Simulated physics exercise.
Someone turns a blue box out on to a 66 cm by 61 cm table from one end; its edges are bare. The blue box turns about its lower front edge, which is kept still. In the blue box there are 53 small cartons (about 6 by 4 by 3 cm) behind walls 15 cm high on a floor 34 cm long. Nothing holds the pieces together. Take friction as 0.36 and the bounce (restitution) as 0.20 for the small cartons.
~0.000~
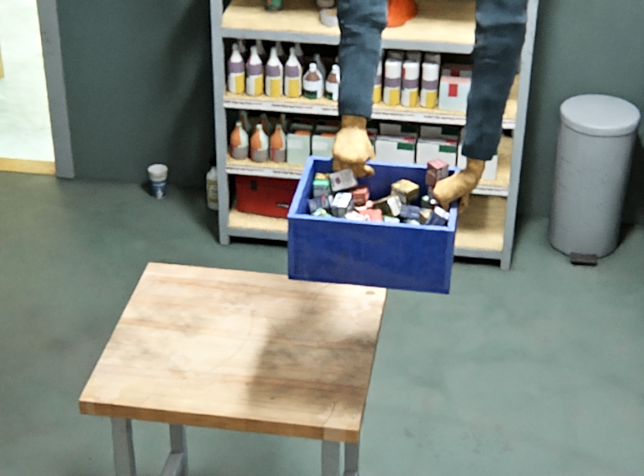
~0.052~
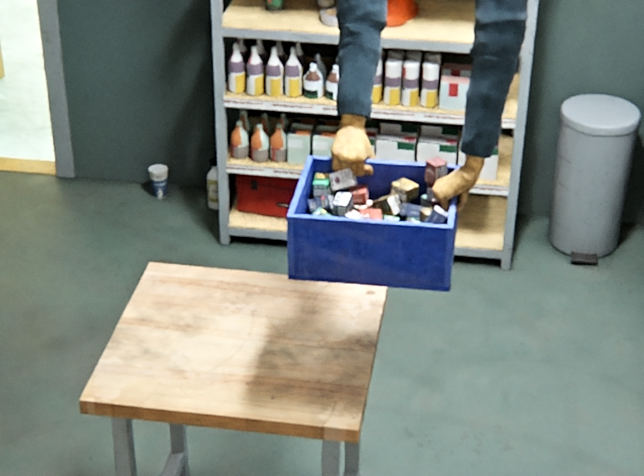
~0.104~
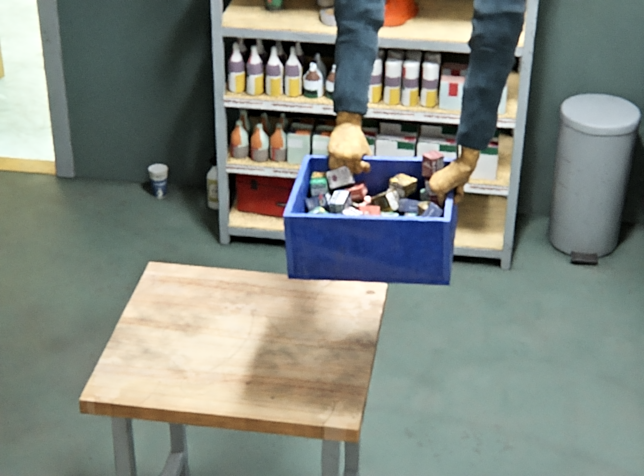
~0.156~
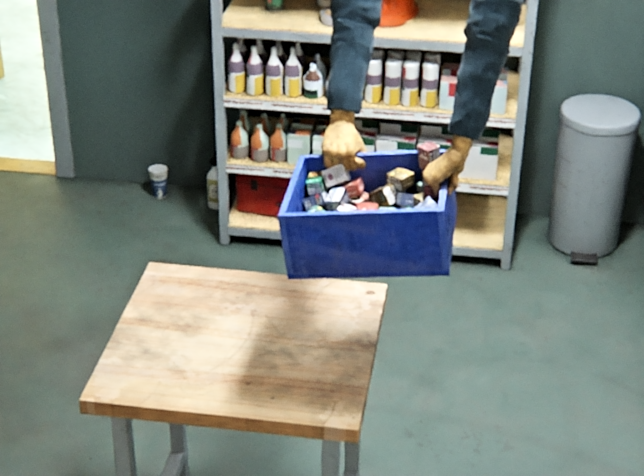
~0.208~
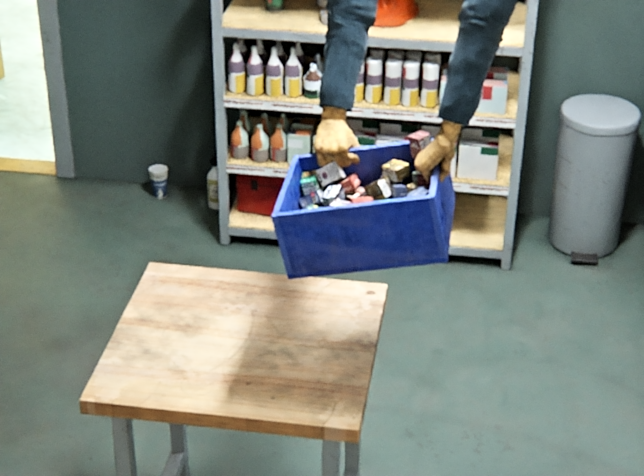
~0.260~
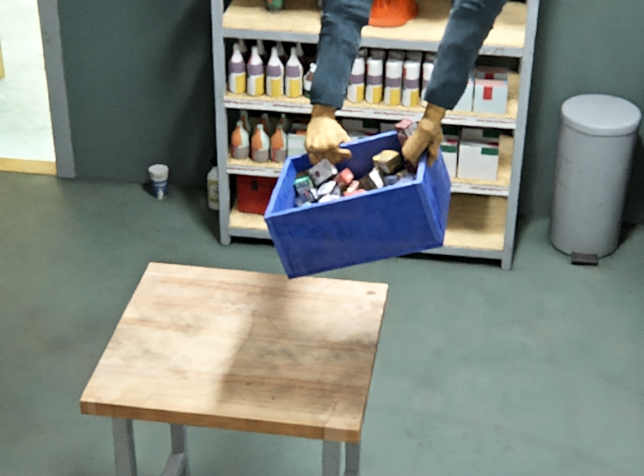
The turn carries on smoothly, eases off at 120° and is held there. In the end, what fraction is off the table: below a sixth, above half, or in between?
Expect between a sixth and a half of the load off the table.
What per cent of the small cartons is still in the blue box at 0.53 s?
Some 100 per cent.
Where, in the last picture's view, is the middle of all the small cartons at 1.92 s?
Around (155, 318).
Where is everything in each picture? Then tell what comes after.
In the first picture (we follow the rim corner now nearest the camera), blue box at (448, 229); tilt 0°; nothing out yet.
The second picture shows blue box at (447, 226); tilt 1°.
The third picture shows blue box at (444, 219); tilt 4°.
The fourth picture shows blue box at (438, 209); tilt 8°.
The fifth picture shows blue box at (428, 196); tilt 13°.
The sixth picture shows blue box at (416, 182); tilt 20°; nothing out yet.
After 0.53 s, tilt 64°; 53 still in the blue box.
After 0.86 s, tilt 113°; 34 still in the blue box, 4 on the table top and 15 in the air.
After 1.32 s, tilt 120°; 38 on the table top, 10 over the left end of the table and 5 in the air.
Outcome (at 1.92 s), 38 on the table top and 15 over the left end of the table. Asked share, 15 of 53, 28 per cent.
